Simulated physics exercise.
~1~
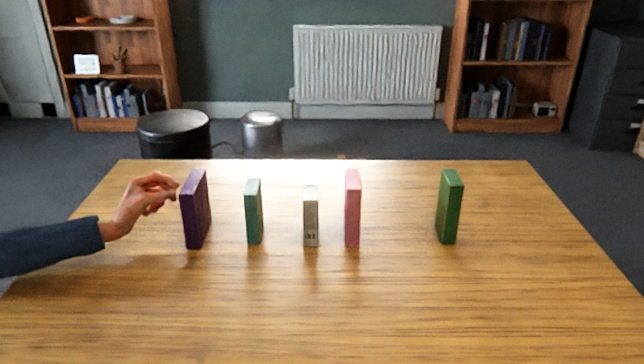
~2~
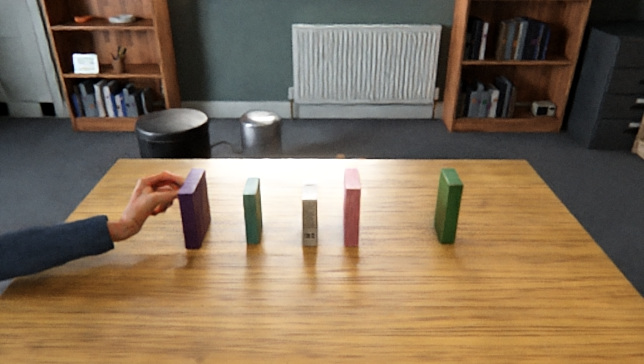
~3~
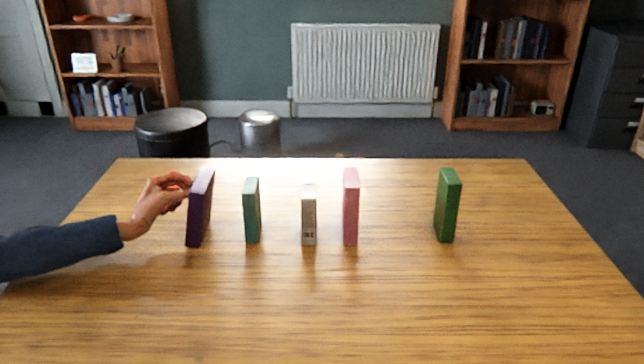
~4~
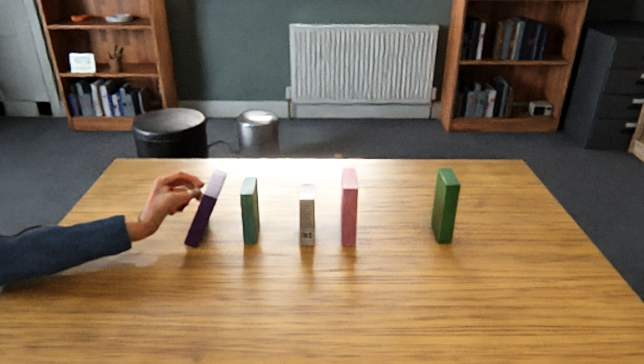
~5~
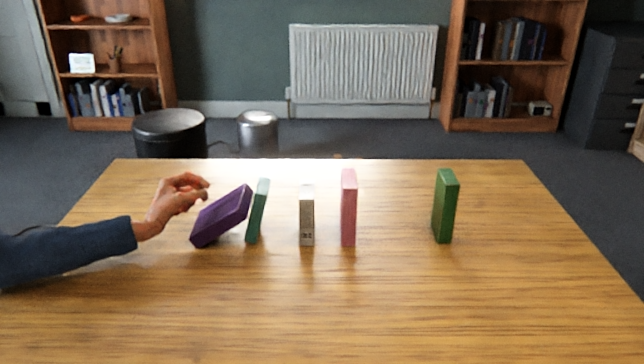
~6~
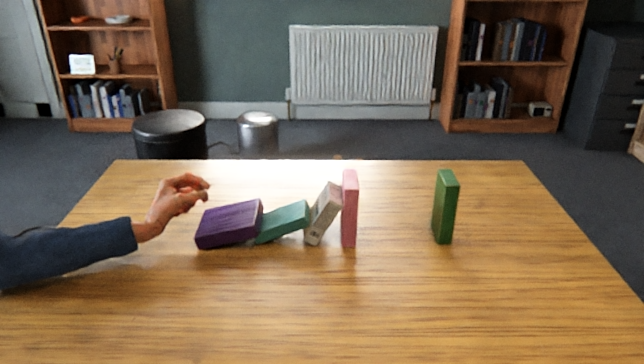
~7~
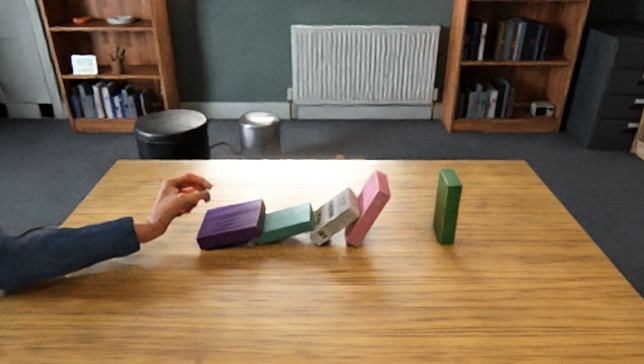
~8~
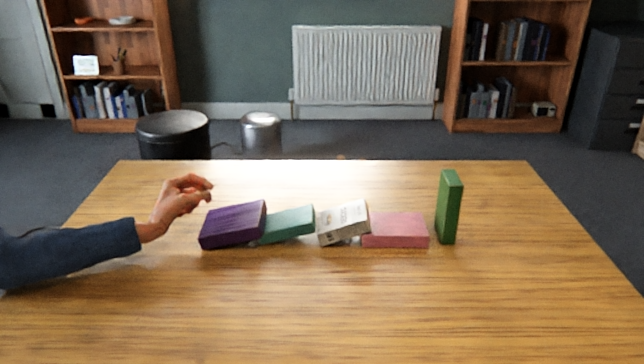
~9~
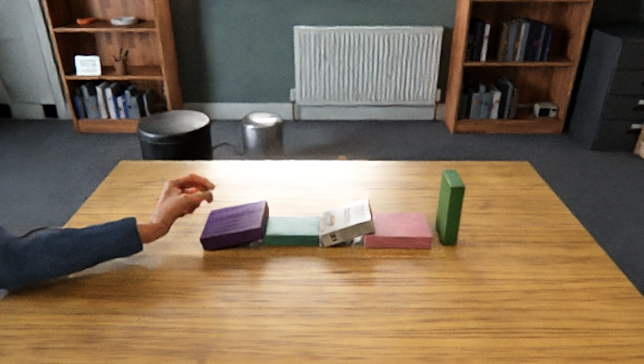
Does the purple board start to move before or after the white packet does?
The purple board starts to move before the white packet. The hand tips the board while the packet is still upright, and the packet only leans once the turquoise block has gone over.
